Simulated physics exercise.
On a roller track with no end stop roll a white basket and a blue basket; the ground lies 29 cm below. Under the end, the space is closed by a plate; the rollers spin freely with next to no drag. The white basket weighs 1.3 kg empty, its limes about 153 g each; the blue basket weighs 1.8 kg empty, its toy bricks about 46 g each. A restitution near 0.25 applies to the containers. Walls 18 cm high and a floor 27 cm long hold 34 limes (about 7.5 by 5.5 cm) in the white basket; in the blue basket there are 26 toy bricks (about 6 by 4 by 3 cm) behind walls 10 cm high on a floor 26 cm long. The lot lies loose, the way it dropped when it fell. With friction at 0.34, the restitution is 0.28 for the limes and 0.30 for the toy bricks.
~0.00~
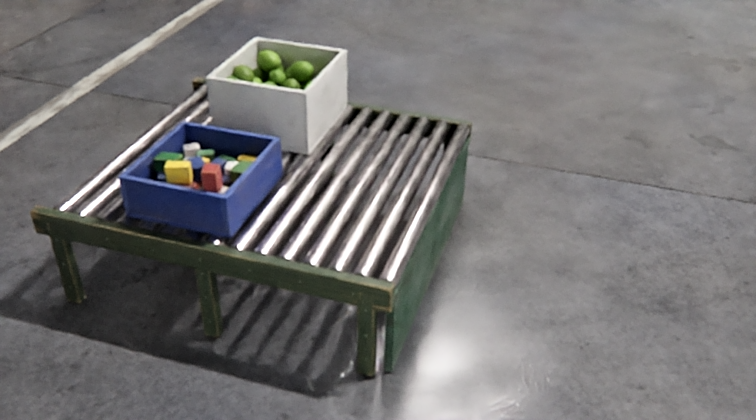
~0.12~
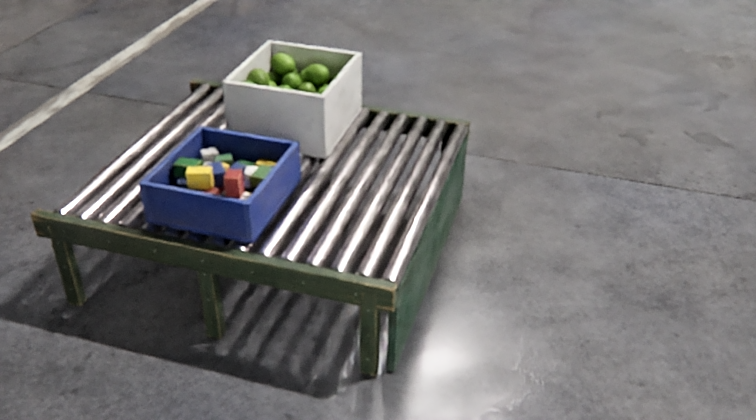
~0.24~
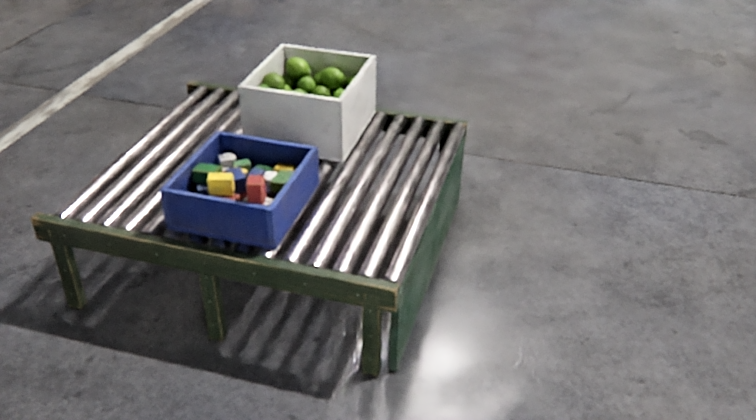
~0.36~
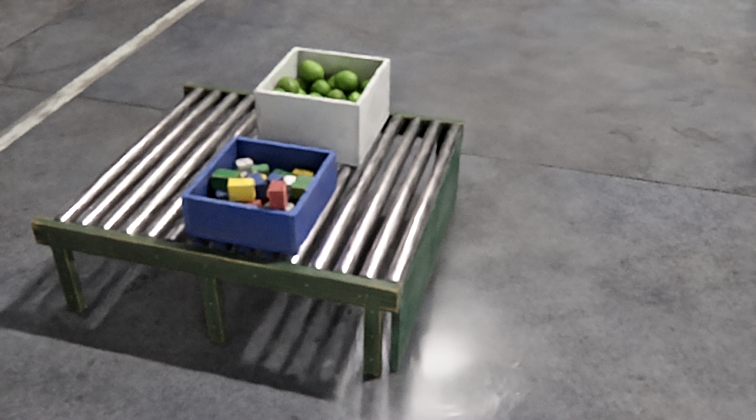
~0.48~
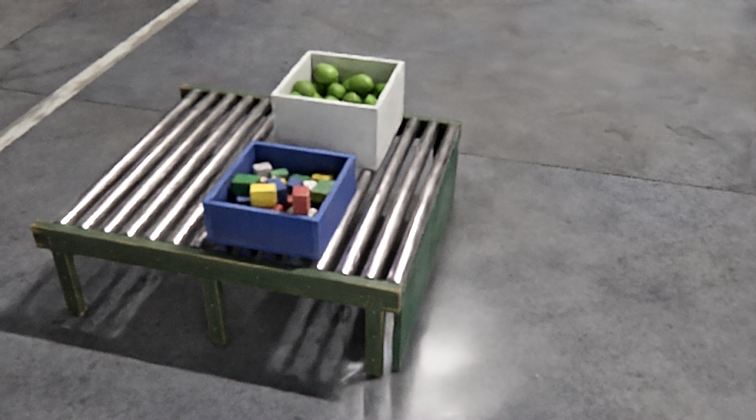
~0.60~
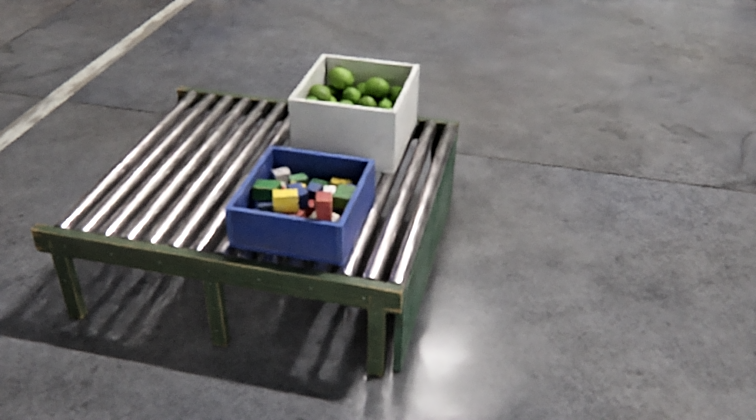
To begin with, a white basket of green limes and a blue basket of colourful toy bricks sit toward the left of a green-framed roller track on a grey floor. Both roll steadily rightward across the metal rollers, the white one behind the blue, and they are nearer the track's right end at the close.
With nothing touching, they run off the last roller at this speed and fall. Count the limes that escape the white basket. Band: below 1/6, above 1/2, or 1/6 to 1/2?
Above 1/2.
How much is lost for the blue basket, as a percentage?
For the blue basket, the loss is 40%.
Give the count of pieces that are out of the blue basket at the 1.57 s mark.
At that moment the blue basket count out stands near 1.
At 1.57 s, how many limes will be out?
Roughly 0 of them.
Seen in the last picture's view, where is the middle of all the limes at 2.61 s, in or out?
At about (586, 249) in pixels.
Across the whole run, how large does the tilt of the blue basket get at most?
Roughly 95 degrees.
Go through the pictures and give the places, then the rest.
In the first picture (we follow the rim corner now nearest the camera; the camera moves round a little), white basket at (303, 92); blue basket at (222, 196); 37 cm of track left ahead; nothing out yet.
White basket at (320, 95); blue basket at (245, 202); 32 cm of track left ahead, in the second picture.
White basket at (338, 100); blue basket at (268, 208); 26 cm of track left ahead, in the third picture.
White basket at (355, 104); blue basket at (290, 214); 21 cm of track left ahead, in the fourth picture.
White basket at (373, 107); blue basket at (314, 219); 16 cm of track left ahead, in the fifth picture.
White basket at (392, 111); blue basket at (338, 224); 11 cm of track left ahead; nothing out yet, in the sixth picture.
After 0.84 s, the front runs out over the edge.
After 1.37 s, the white basket leans 7° with 0 of 34 out and the blue basket is level with 0 of 26 out.
After 1.57 s, the white basket leans 60° with 0 of 34 out and the blue basket leans 48° with 1 of 26 out.
After 1.92 s, the white basket has gone over with 19 of 34 out and the blue basket has gone over with 3 of 26 out.
When it is over (at 2.61 s), the white basket has gone over with 24 of 34 out and the blue basket has gone over with 10 of 26 out. Asked share, 24 of 34, 71 per cent.
